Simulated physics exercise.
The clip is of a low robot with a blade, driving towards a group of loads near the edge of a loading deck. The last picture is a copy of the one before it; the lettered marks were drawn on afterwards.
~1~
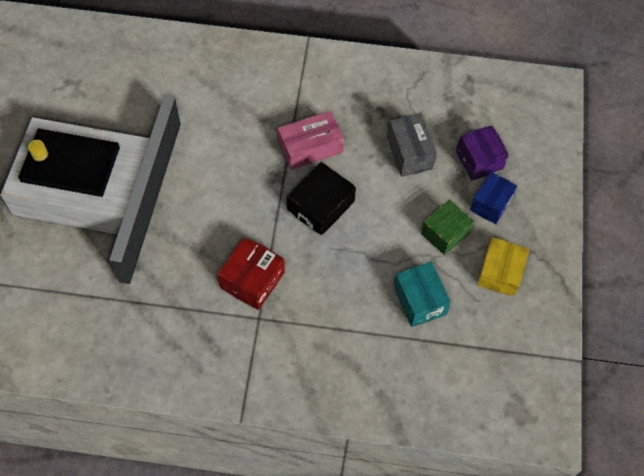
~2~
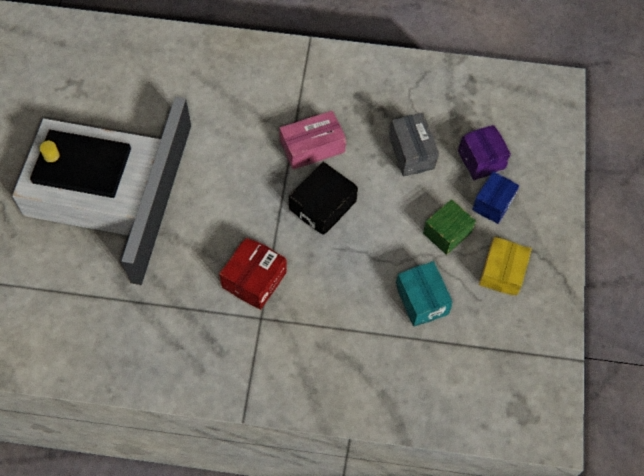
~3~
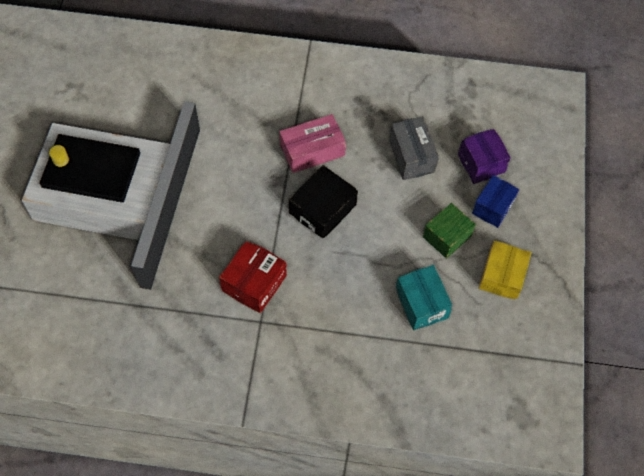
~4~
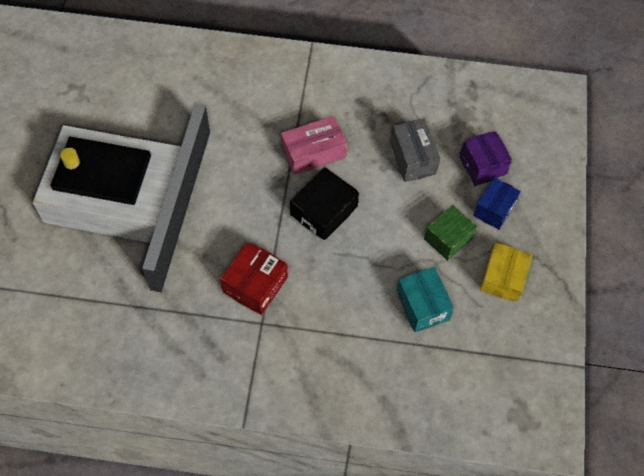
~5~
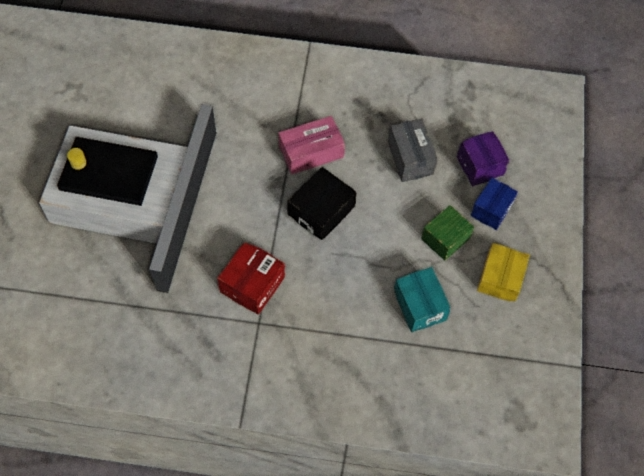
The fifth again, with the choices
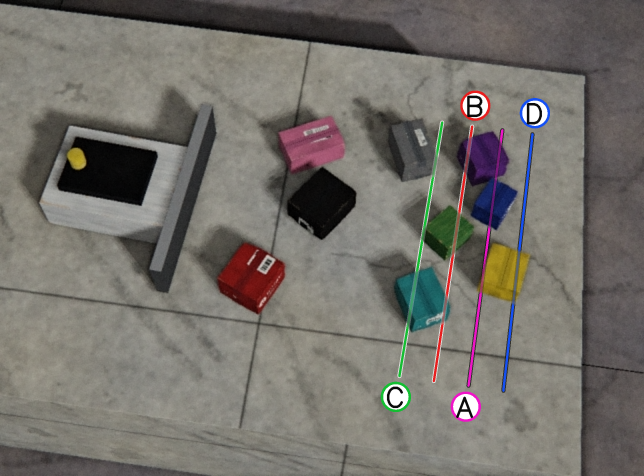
At first, a low white robot with a wide grey blade sits at the left of a pale marble-like deck, facing scattered coloured boxes. It then drives slowly to the right, closing some of the gap to the red, black and pink ones, while all the boxes stay where they are, untouched.
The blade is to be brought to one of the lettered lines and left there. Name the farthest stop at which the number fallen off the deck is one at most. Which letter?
A is the last line within the limit.
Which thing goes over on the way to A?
The purple parcel.
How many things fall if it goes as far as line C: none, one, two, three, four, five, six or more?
By then, none.
On the marked copy, A at (487, 249); B at (454, 244); C at (422, 240); D at (519, 253).
With A. Early on, robot (224, 185); red parcel (307, 281); pink box (349, 152).
Further on, robot (334, 200); purple parcel (533, 161); grey box (497, 159).
At the end, robot (419, 211); purple parcel over the edge; yellow box (575, 286); one fallen.
As for the rest, B is within the limit but short; C is within the limit but short; D drops five.
